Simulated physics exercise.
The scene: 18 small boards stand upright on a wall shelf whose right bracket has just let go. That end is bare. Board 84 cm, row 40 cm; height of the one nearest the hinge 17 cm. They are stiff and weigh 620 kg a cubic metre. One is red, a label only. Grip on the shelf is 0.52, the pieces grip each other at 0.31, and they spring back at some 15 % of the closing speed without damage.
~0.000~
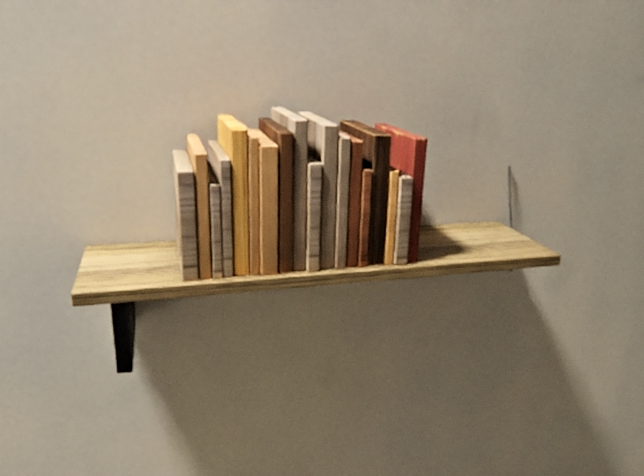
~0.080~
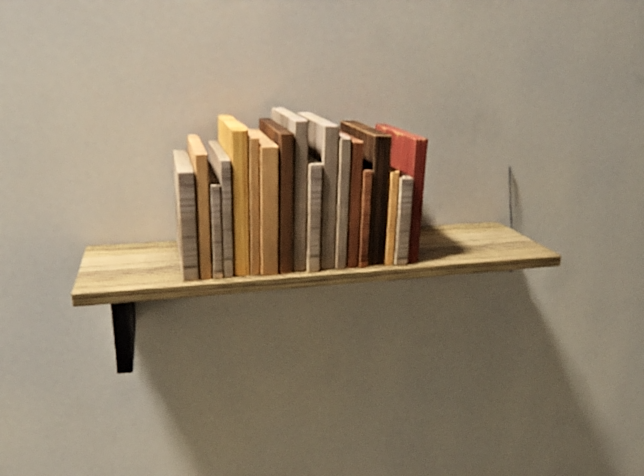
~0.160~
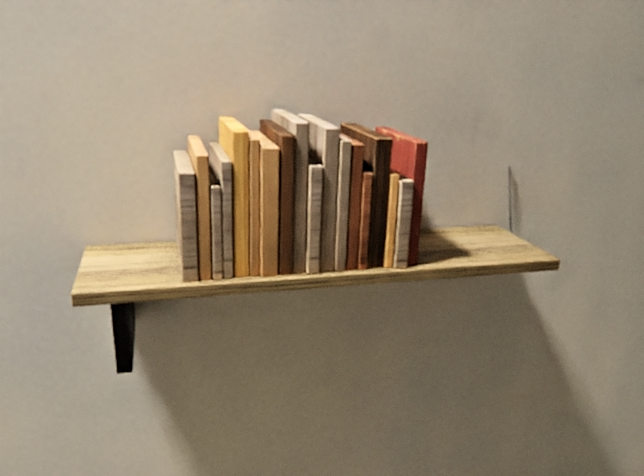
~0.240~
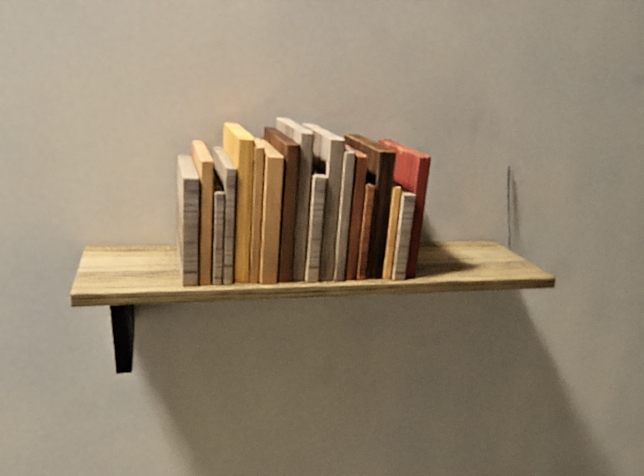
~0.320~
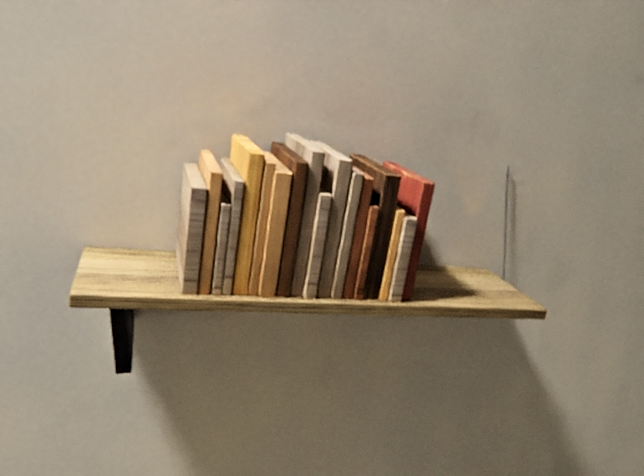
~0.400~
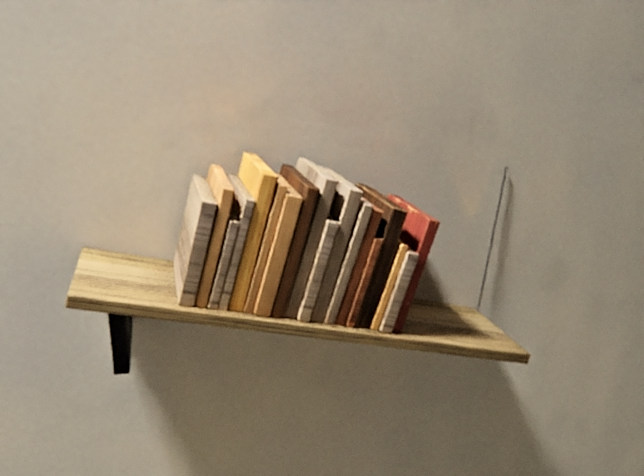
Against a plain grey-beige wall, seen from the front and slightly above by a camera that stays still, a pale wooden shelf casts a soft shadow. A row of upright boards in grey, tan, yellow, brown and red stands near its middle, with a black bracket under the left end and the right end bare. The shelf's right end sinks, slowly then faster, and the boards lean rightward with it.
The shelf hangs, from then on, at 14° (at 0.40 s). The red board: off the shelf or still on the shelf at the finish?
It stays up there.
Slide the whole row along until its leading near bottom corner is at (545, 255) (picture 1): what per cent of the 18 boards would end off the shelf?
In that case 20 per cent.
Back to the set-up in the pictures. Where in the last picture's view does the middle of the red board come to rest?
At about (486, 322).
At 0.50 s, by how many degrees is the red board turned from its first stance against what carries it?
About 20°.
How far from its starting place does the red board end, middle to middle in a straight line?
Some 35 cm.
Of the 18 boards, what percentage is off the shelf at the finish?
Near 0 per cent.
Around 0.50 s, none of the 18 boards off the shelf, 18 disturbed; red board tipped 20°.
Around 0.64 s, none of the 18 boards off the shelf, 18 disturbed; red board tipped 61°.
Finally (1.2 s), none of the 18 boards off the shelf, 18 disturbed; red board on its side. Seen by the last camera, middles, red board near (486, 322).
